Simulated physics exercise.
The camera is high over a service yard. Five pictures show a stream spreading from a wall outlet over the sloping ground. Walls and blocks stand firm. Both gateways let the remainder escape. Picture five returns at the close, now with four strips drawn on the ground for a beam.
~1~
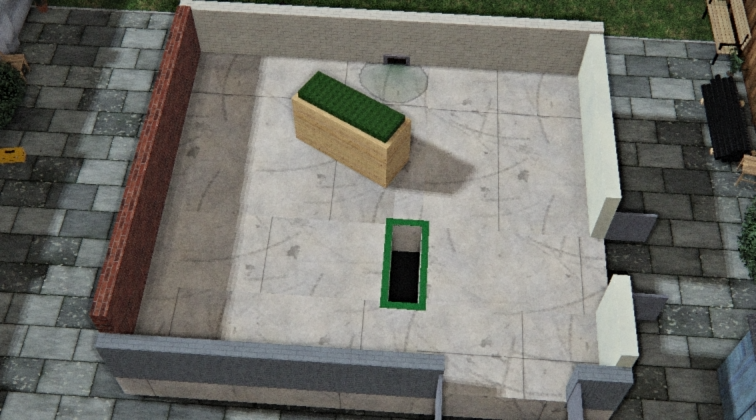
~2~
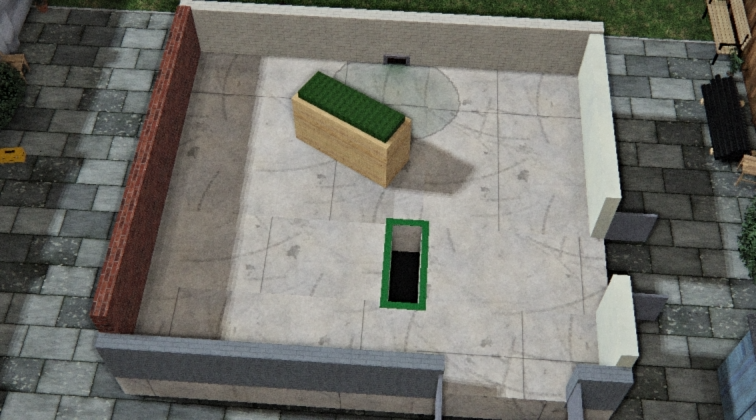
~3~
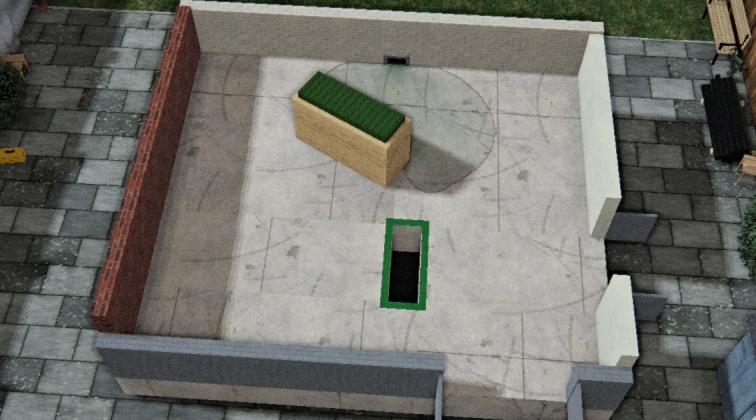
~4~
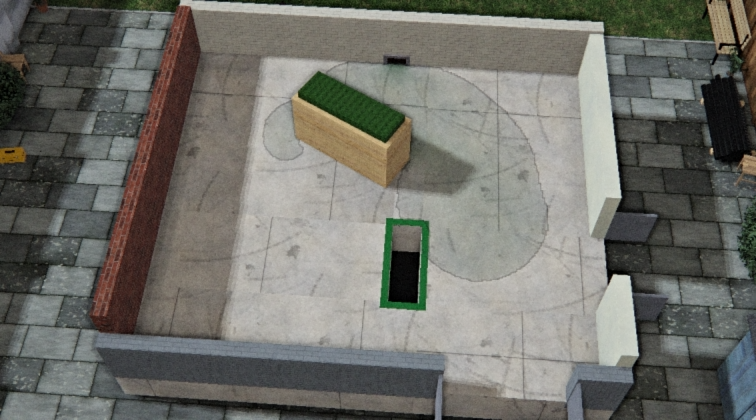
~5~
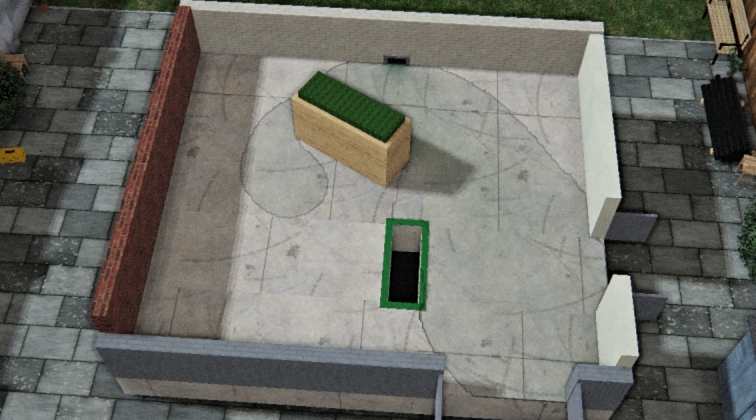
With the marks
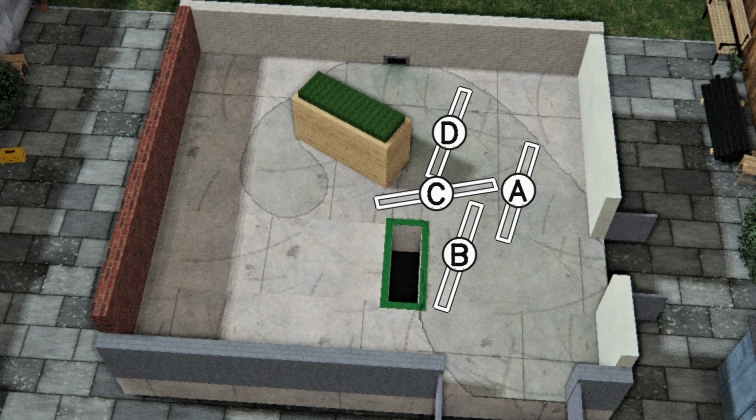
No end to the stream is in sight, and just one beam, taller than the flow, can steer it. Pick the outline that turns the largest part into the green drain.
The best spot is D.
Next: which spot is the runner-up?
That would be B.
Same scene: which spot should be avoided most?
That would be C.
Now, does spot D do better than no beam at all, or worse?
Better.
On the marked copy, A from (503, 239) to (532, 144); B from (441, 308) to (476, 204); C from (377, 202) to (494, 184); D from (432, 176) to (465, 90).
If A is chosen, about 16 % of the stream goes into the green drain, about 83 % out by the gates.
If B is chosen, about 27 % of the stream goes into the green drain, about 72 % out by the gates.
If C is chosen, about 4 % of the stream goes into the green drain, about 95 % out by the gates.
If D is chosen, about 43 % of the stream goes into the green drain, about 54 % out by the gates.
